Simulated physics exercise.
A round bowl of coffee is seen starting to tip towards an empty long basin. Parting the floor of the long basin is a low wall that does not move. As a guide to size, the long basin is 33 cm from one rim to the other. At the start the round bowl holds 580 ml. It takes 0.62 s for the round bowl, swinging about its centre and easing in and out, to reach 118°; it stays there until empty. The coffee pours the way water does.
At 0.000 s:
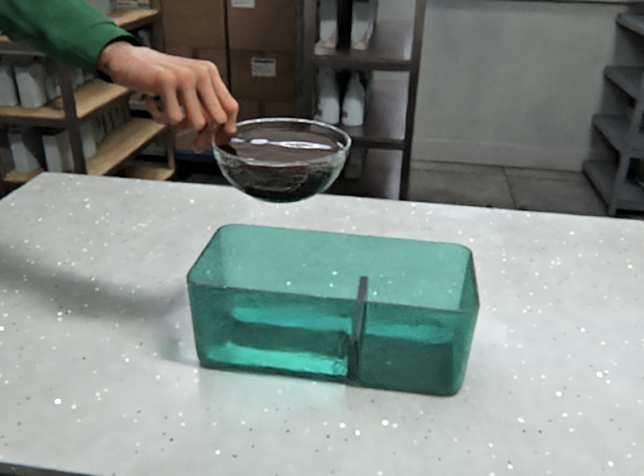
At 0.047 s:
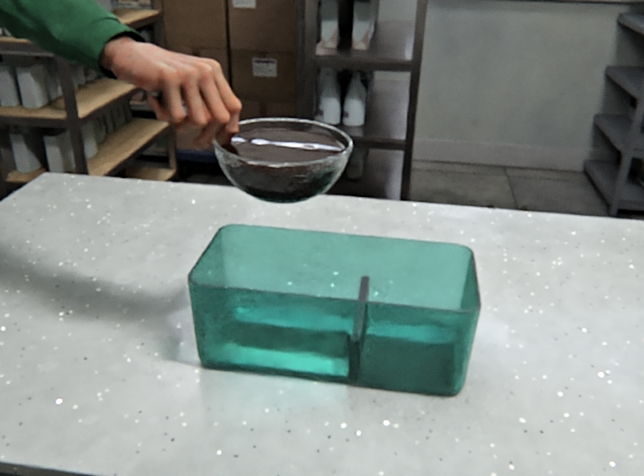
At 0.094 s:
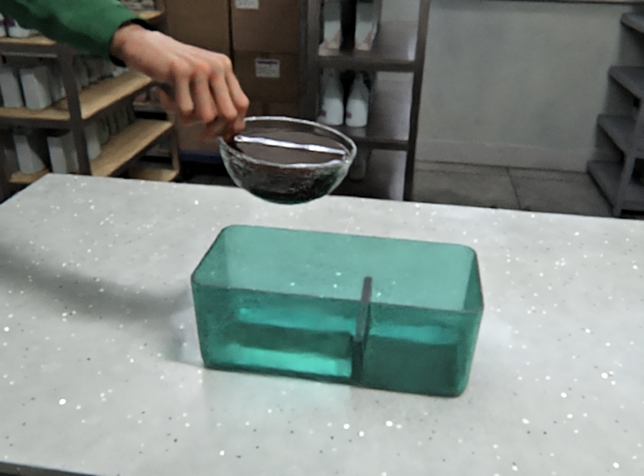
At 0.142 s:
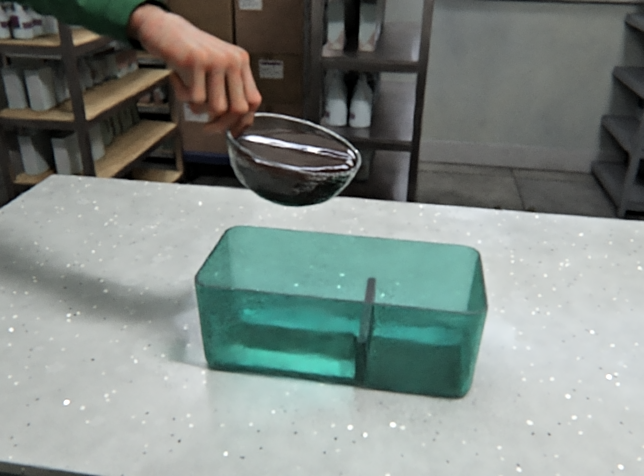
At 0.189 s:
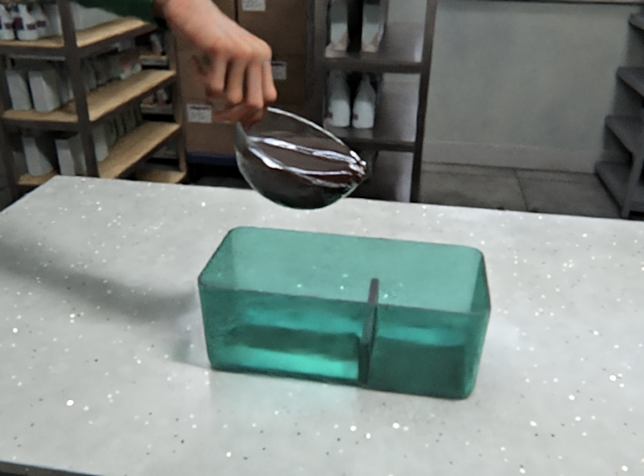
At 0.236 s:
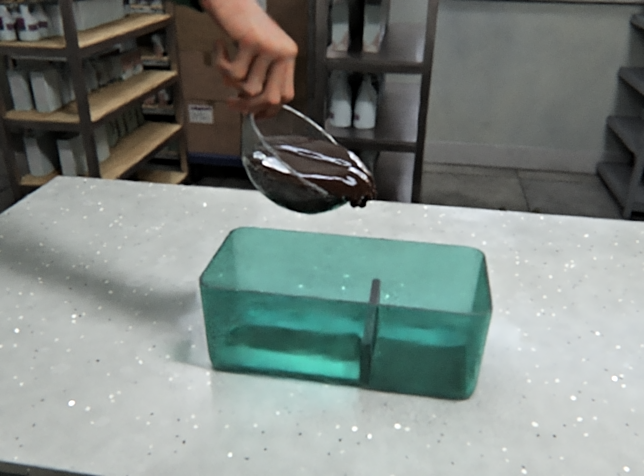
A hand in a green sleeve, at the upper left, holds a clear round bowl of dark liquid above a translucent teal basin with a low dark divider. The basin sits on a pale speckled table, seen from slightly above, with shelves and cardboard boxes behind. The hand shifts right and tilts the bowl rightward, gently then more steeply, and dark liquid slides to its right rim and begins crossing it.
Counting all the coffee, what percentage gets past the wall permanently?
The share past the wall is about 62 per cent.
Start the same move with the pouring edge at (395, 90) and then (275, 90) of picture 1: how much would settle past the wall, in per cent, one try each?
Near 80 in a hundred on the first go and near 5 in a hundred on the second.
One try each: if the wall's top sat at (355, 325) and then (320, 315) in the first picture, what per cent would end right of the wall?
Try 1: 60 %; try 2: 80 %.
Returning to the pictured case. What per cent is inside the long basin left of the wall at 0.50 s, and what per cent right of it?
Around 18 on the left and around 66 on the right.
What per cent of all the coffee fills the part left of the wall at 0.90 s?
Near 36 in a hundred.
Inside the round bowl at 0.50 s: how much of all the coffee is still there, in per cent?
Roughly 1 percent.
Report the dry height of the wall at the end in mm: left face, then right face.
The left comes to roughly 54 mm and the right to roughly 40 mm.
By 0.50 s the tilt is 108° and 1 per cent is still to pour, 18 is left of the wall and 67 right of it.
By 0.70 s the tilt is 118° and 0 per cent is still to pour, 30 is left of the wall and 62 right of it.
By 0.90 s the tilt is 118° and 0 per cent is still to pour, 36 is left of the wall and 62 right of it.
By 1.12 s the tilt is 118° and 0 per cent is still to pour, 36 is left of the wall and 62 right of it.
At rest 36 per cent lies left of the wall, 62 right of it and 2 outside.
